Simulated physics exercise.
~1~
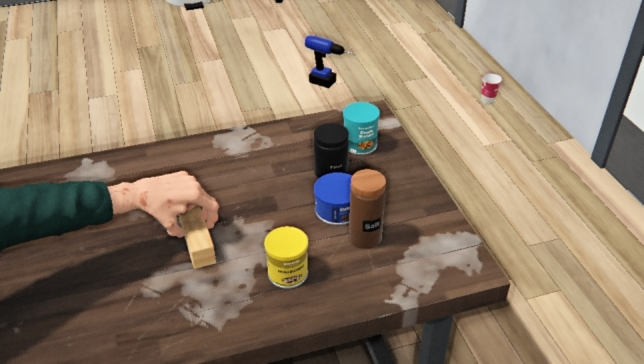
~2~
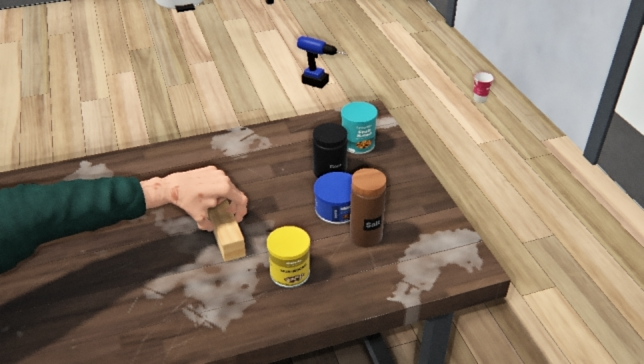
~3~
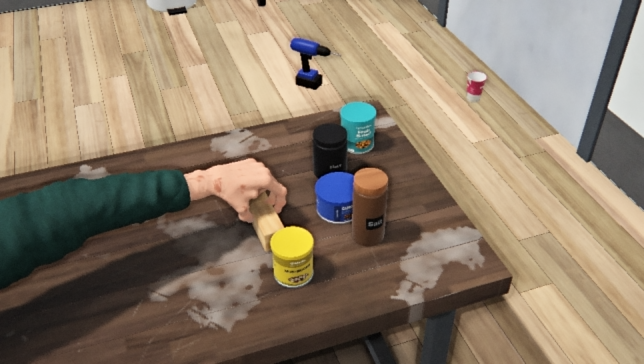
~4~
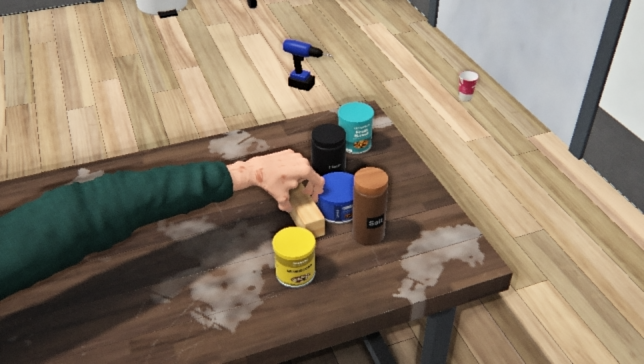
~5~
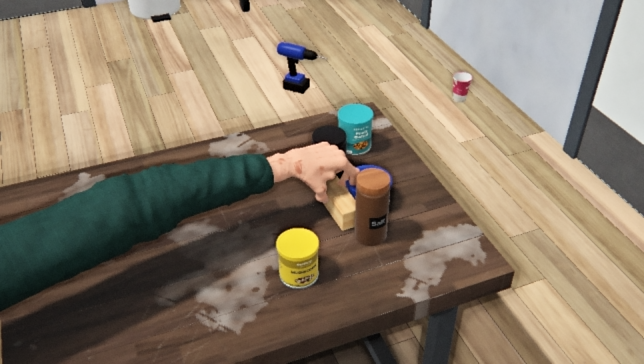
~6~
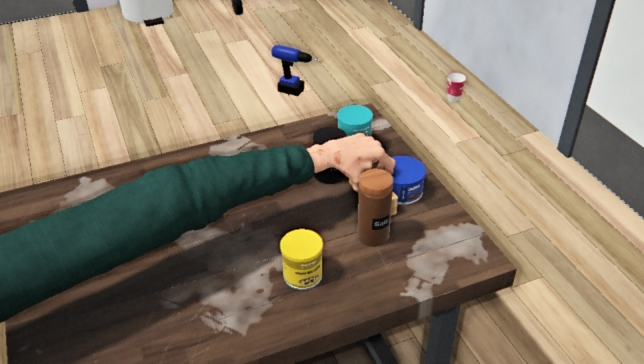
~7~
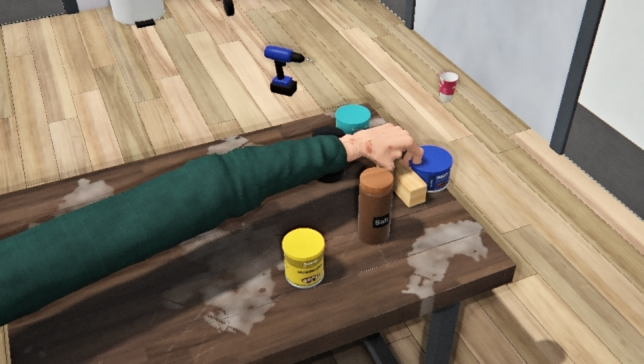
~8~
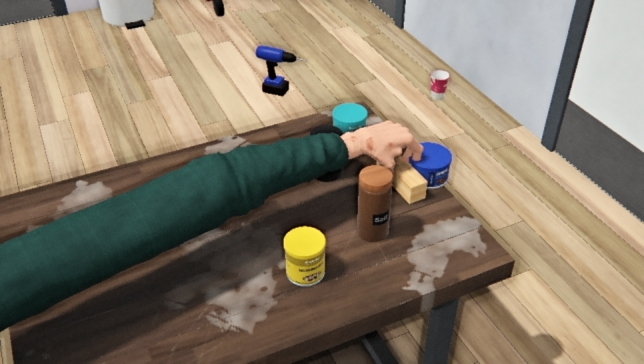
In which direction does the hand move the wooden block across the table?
The hand moves the wooden block to the right, as the viewer sees it.
